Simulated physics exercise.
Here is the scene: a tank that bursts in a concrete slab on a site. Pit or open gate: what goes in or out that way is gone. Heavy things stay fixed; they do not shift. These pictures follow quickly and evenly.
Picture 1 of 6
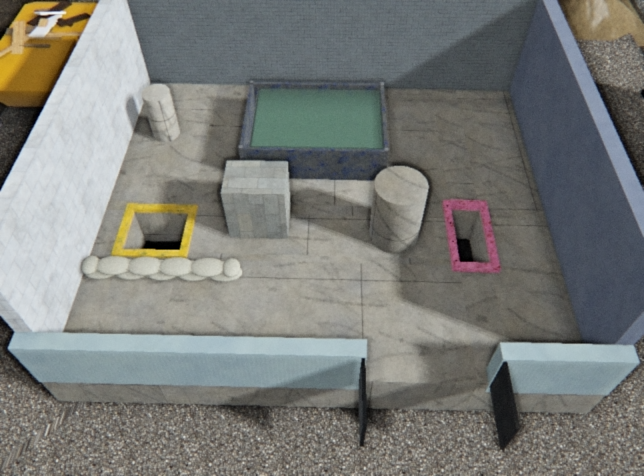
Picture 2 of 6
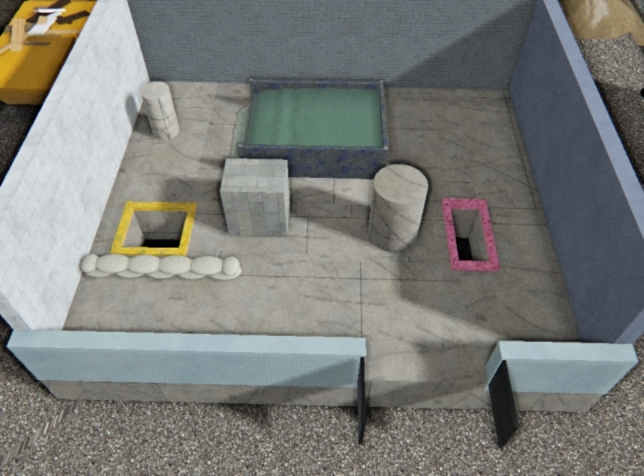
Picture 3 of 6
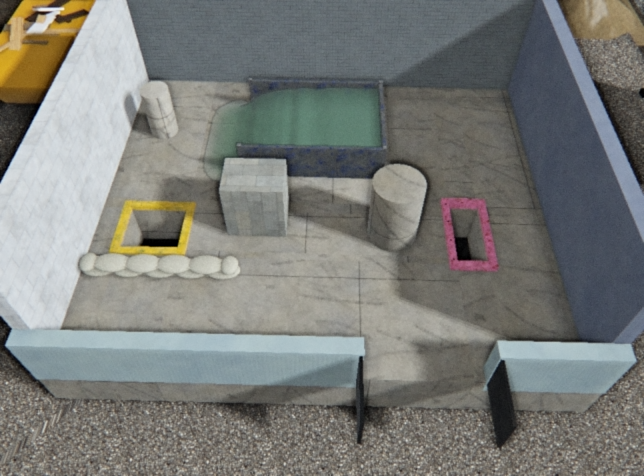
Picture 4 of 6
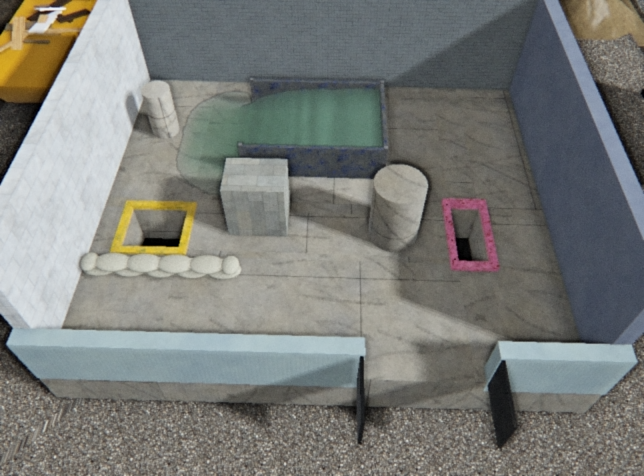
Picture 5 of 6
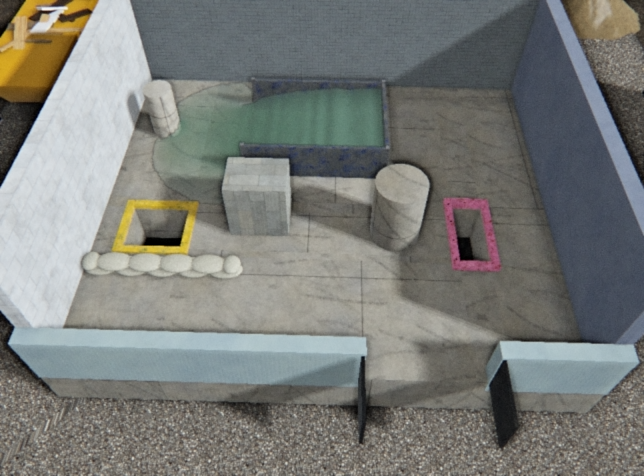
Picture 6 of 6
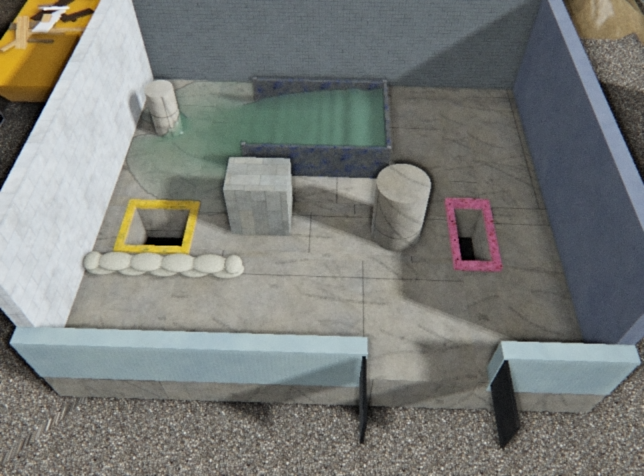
On a walled concrete slab, green water pours from a tank's left side and spreads left.
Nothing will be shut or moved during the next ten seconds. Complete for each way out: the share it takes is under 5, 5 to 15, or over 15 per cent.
Completed: For the gate it is under 5 per cent; for the yellow pit it is over 15 per cent; for the pink pit it is under 5 per cent.
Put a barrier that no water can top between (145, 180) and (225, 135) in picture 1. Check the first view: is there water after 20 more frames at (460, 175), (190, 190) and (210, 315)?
As the points were listed, they come out free from flooding, taken by the flood, and finally free from flooding.
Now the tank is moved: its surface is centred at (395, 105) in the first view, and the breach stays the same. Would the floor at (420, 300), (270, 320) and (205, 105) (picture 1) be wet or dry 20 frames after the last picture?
Spot 1 unwetted, spot 2 unwetted, and spot 3 wetted.
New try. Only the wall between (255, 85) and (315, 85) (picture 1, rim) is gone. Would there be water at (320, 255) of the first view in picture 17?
Outcome: Spared.
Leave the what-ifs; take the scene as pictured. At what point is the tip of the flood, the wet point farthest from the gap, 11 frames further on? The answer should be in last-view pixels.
I reckon the front has reached (69, 317) by then.
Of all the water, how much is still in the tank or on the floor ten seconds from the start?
My figure: Some 72 per cent.
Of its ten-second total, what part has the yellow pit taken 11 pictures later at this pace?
10 %.
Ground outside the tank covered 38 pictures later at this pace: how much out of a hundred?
About 55 in a hundred.
A moment on, water covers 20 % of the floor; the gate 0 %, the yellow pit 0 %, the pink pit 0 %.
Next, water covers 20 % of the floor; the gate 0 %, the yellow pit 2 %, the pink pit 0 %.
Then, water covers 30 % of the floor; the gate 0 %, the yellow pit 10 %, the pink pit 0 %.
Later, water covers 55 % of the floor; the gate 0 %, the yellow pit 23 %, the pink pit 0 %.
In the end, water covers 80 % of the floor; the gate 0 %, the yellow pit 28 %, the pink pit 0 %.
